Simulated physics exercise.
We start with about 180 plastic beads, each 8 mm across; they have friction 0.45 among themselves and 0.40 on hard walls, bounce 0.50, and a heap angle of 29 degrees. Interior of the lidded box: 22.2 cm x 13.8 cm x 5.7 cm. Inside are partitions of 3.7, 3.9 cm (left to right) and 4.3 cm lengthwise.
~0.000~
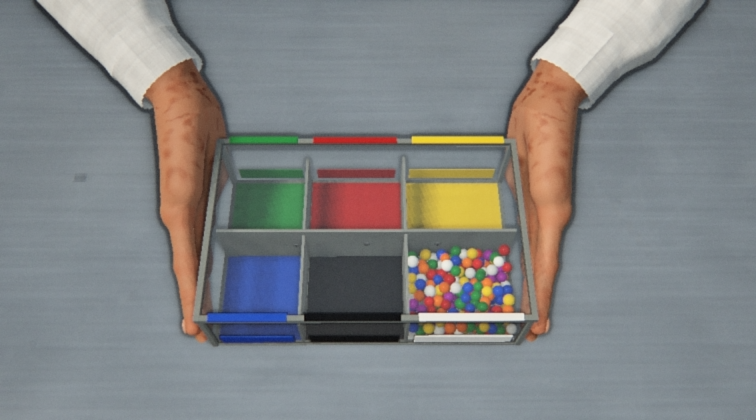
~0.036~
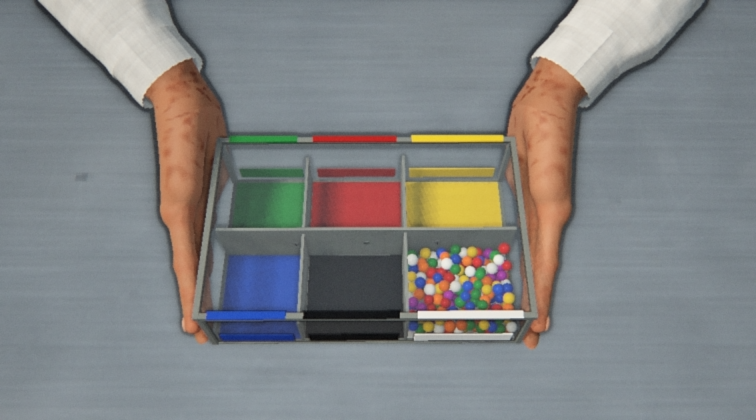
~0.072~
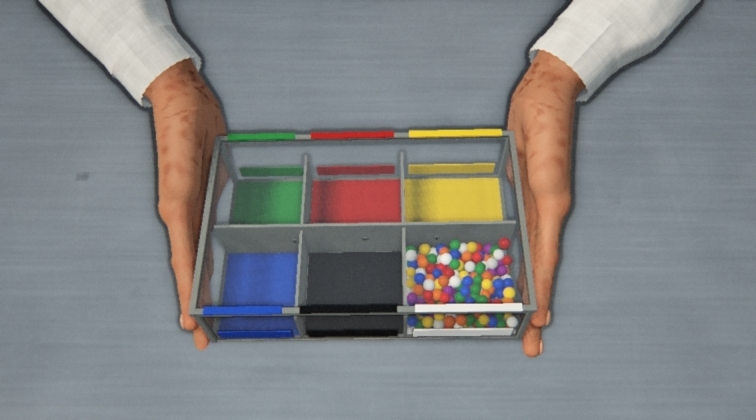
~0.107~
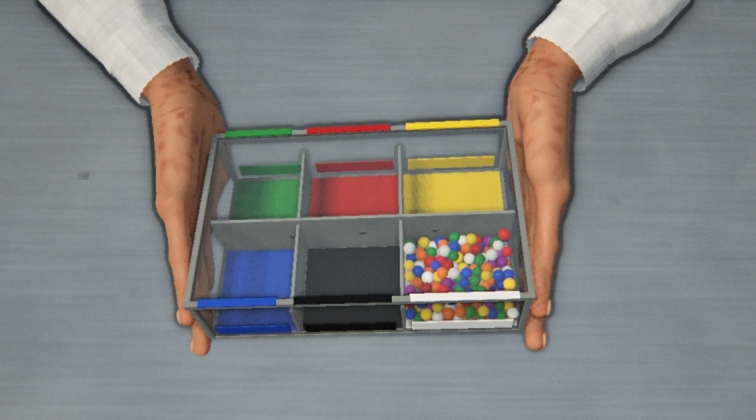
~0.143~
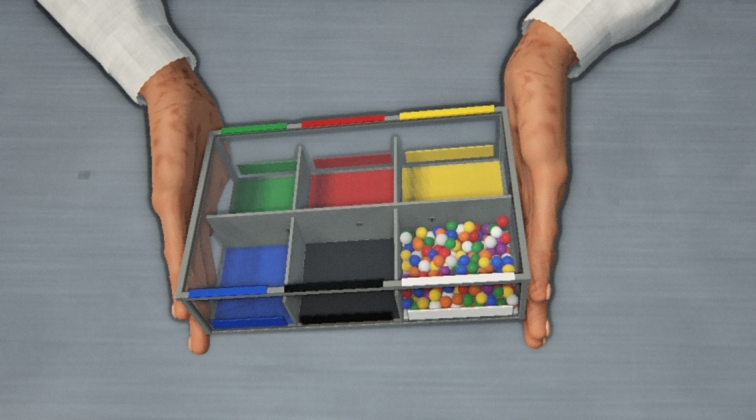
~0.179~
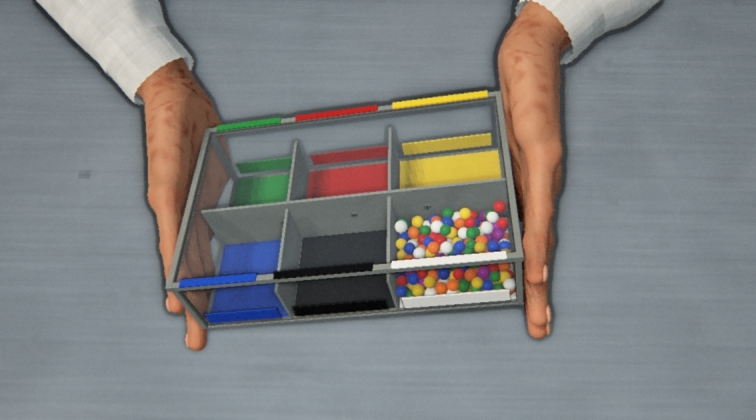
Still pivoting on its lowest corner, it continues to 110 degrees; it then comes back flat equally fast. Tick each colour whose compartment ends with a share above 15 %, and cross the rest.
Red compartment: Cross. Blue compartment: Cross. Green compartment: Tick. Yellow compartment: Cross. White compartment: Tick. Black compartment: Cross.
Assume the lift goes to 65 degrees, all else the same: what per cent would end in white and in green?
With that change, white ends at 85 percent while green ends at 0 percent.
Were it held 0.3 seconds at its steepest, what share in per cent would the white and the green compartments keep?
You'd end up with white at 60 per cent and green at 35 per cent.
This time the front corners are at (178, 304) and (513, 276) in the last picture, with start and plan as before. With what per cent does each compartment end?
Red 0, blue 15, green 25, yellow 0, white 55, black 5.
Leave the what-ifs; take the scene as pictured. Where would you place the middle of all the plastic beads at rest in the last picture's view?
I'd put it at about (417, 267).
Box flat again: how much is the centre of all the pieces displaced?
The balance point ends up some 7.0 centimetres from where it began.
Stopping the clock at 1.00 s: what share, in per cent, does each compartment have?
Red 5, blue 0, green 5, yellow 0, white 85, black 0.
Then, at 1.00 s, tilt 110 degrees; red 5 %, green 5 %, white 85 %.
After 1.55 s, tilt 49 degrees; red 5 %, blue 5 %, green 25 %, white 65 %.
Then, at 2.15 s, tilt 0 degrees; red 5 %, blue 5 %, green 25 %, white 65 %, black 5 %.
At rest (2.7 s), red 5 %, blue 5 %, green 25 %, yellow 0 %, white 65 %, black 5 %.
